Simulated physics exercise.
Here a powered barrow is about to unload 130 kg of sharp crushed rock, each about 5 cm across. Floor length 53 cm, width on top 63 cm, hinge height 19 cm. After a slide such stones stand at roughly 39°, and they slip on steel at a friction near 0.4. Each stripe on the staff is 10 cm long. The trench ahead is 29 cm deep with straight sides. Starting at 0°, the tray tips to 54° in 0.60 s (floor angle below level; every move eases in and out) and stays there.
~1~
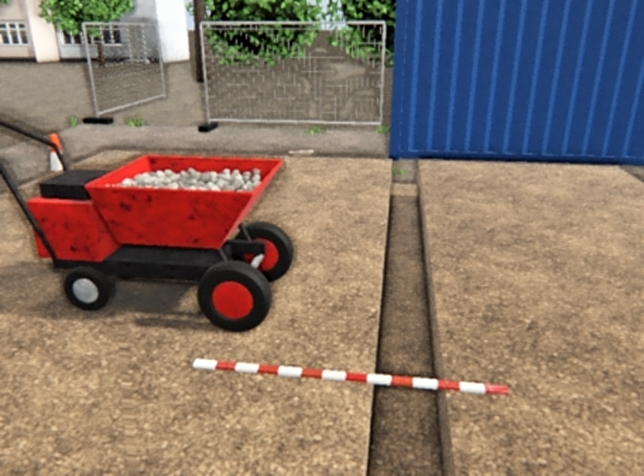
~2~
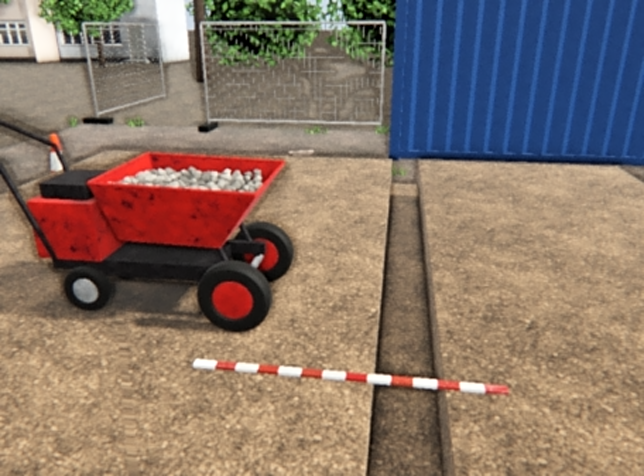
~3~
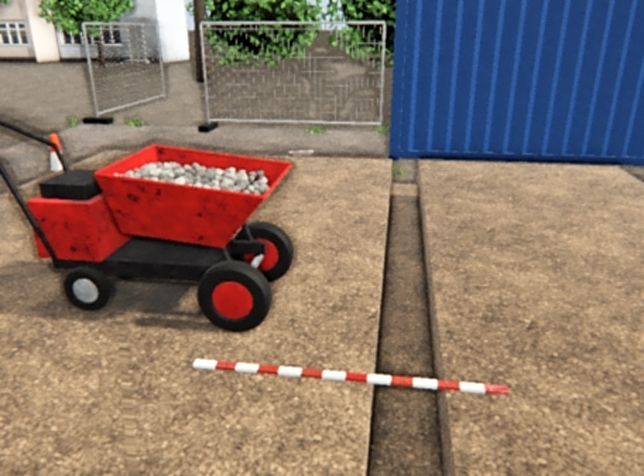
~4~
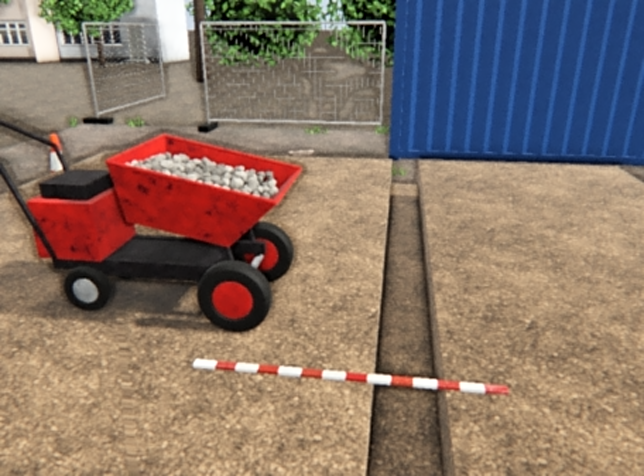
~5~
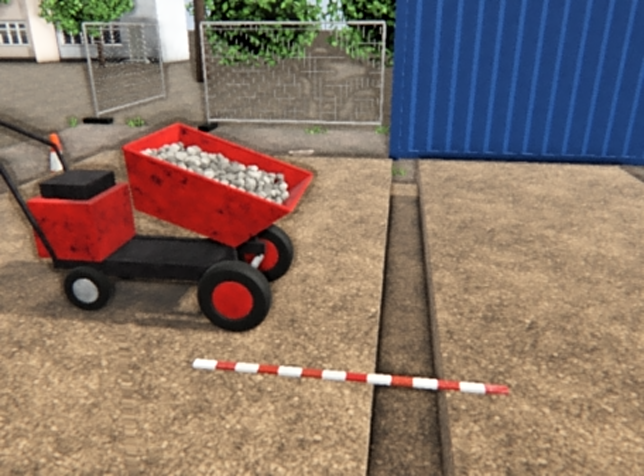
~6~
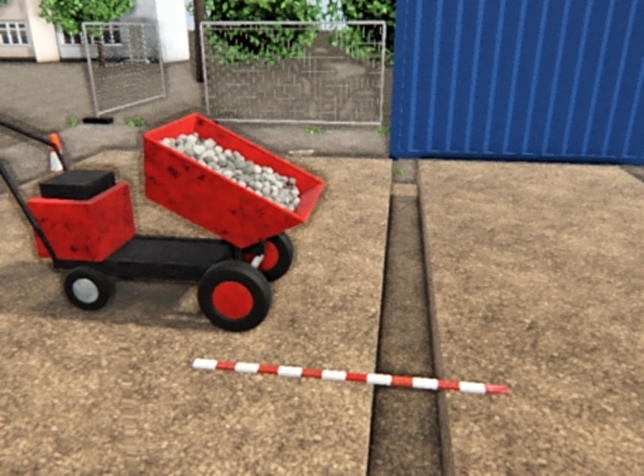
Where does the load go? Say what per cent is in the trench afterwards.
Close to 25 in a hundred.
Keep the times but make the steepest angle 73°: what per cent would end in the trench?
In that case some 75 per cent.
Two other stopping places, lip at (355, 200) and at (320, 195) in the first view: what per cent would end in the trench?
First some 0, then 10 per cent.
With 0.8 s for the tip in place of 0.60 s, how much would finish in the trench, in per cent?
In that case some 15 per cent.
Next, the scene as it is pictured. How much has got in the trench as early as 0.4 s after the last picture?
Some 0 per cent.
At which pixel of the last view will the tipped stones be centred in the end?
Their middle is at about (409, 353).
Then, 0.1 s after the last picture the floor is at 46°, 100 % in the tray; the foremost stones are at (316, 228).
Then, 0.4 s after the last picture the floor is at 54°, 96 % in the tray, 4 % short of the trench; the foremost stones are at (374, 254).
Then, 0.7 s after the last picture the floor is at 54°, 73 % in the tray, 7 % short of the trench, 19 % in the trench, 1 % past the trench; the foremost stones are at (462, 313).
Then, 2.7 s after the last picture the floor is at 54°, 67 % in the tray, 6 % short of the trench, 25 % in the trench, 1 % past the trench; the foremost stones are at (516, 318).
